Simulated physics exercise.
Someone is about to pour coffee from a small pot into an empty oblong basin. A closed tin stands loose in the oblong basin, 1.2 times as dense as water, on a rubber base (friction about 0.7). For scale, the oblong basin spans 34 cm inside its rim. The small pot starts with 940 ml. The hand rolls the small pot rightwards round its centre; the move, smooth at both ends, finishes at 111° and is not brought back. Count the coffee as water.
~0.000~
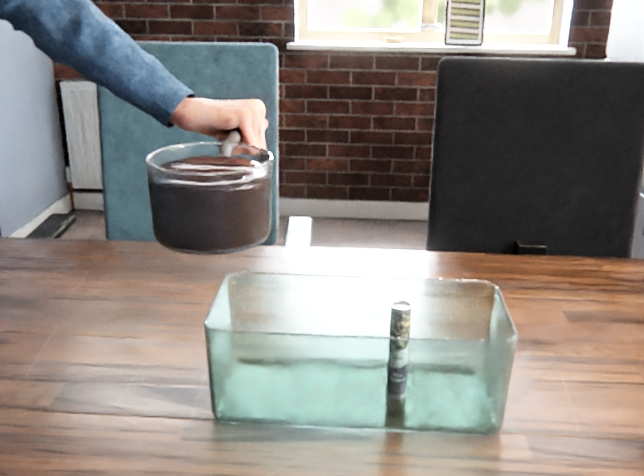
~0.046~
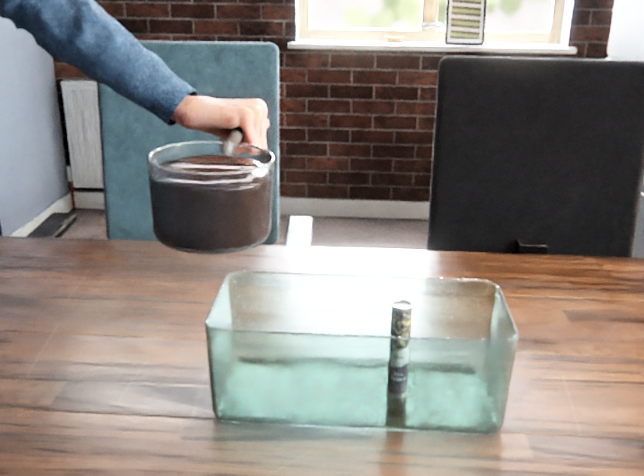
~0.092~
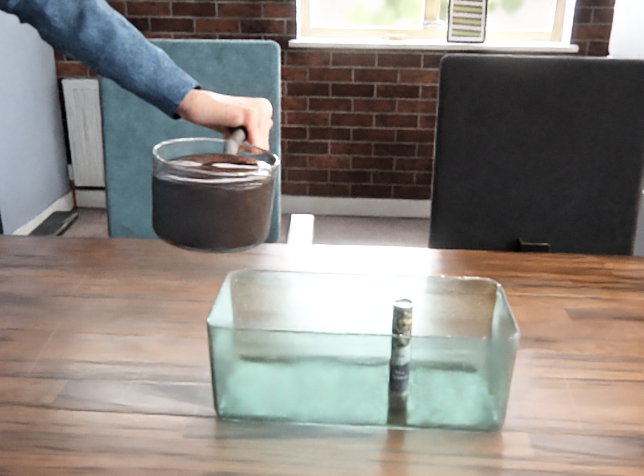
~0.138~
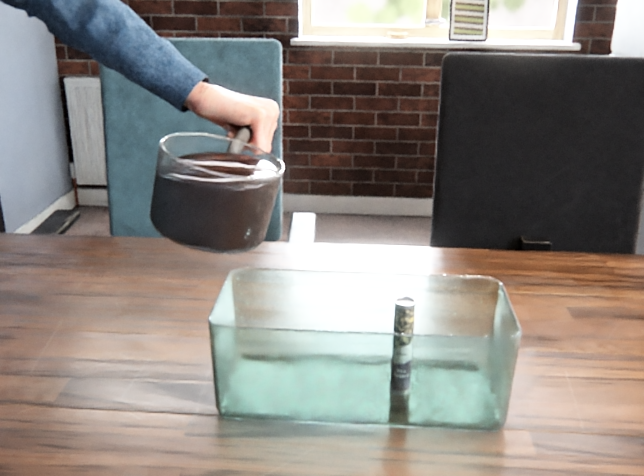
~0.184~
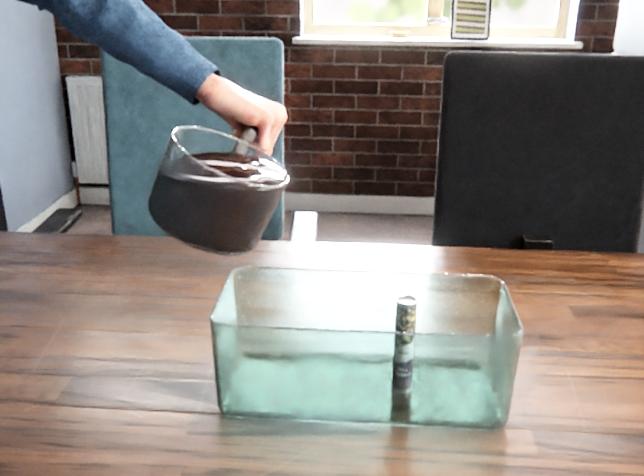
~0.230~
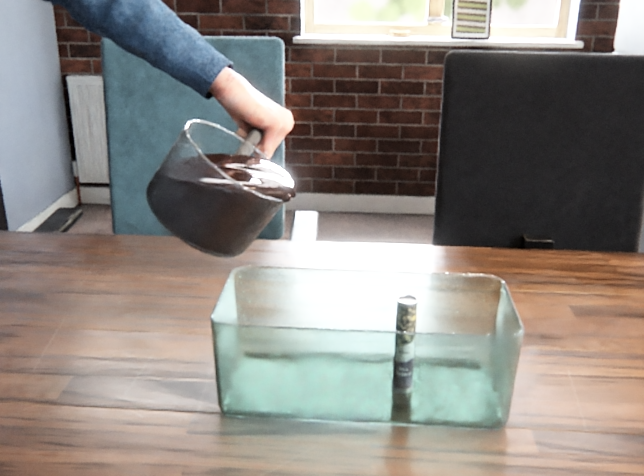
At a wooden table by a brick wall, a hand held a glass pot of dark liquid above a clear basin with a small cylinder standing inside, then steadily tilted the pot rightwards.
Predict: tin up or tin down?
It stays up.
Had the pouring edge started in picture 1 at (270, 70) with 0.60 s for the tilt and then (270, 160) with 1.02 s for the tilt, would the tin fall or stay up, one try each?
First it keeps standing; then it keeps standing.
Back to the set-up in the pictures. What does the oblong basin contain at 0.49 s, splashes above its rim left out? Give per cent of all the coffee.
Near 32 in a hundred.
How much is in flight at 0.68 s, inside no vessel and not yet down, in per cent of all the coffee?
Some 6 per cent.
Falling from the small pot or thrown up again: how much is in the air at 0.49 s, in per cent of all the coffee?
Near 34 in a hundred.
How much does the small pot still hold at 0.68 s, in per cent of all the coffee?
Some 6 per cent.
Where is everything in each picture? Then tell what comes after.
In the first picture, tilt 0°; pouring edge (270, 161); surface from (154, 169) to (269, 172); the oblong basin's rim runs from (216, 300) to (506, 311); the tin's top is at (401, 309).
In the second picture, tilt 2°; pouring edge (272, 161); surface from (155, 167) to (271, 171).
In the third picture, tilt 6°; pouring edge (276, 165); surface from (159, 164) to (274, 171).
In the fourth picture, tilt 14°; pouring edge (282, 172); surface from (162, 163) to (280, 172).
In the fifth picture, tilt 24°; pouring edge (287, 183); surface from (165, 166) to (287, 175).
In the sixth picture, tilt 36°; pouring edge (288, 196); surface from (161, 167) to (285, 184); 4 per cent is over the edge.
Then, 0.49 s in, the tilt is 102° and 34 per cent is still to pour; the tin stands where it began.
Then, 0.68 s in, the tilt is 111° and 6 per cent is still to pour; the tin stands where it began.
Then, 0.88 s in, the tilt is 111° and 0 per cent is still to pour; the tin stands where it began.
Then, 1.10 s in, the tilt is 111° and 0 per cent is still to pour; the tin stands where it began.
Finally, the tin stands where it began.
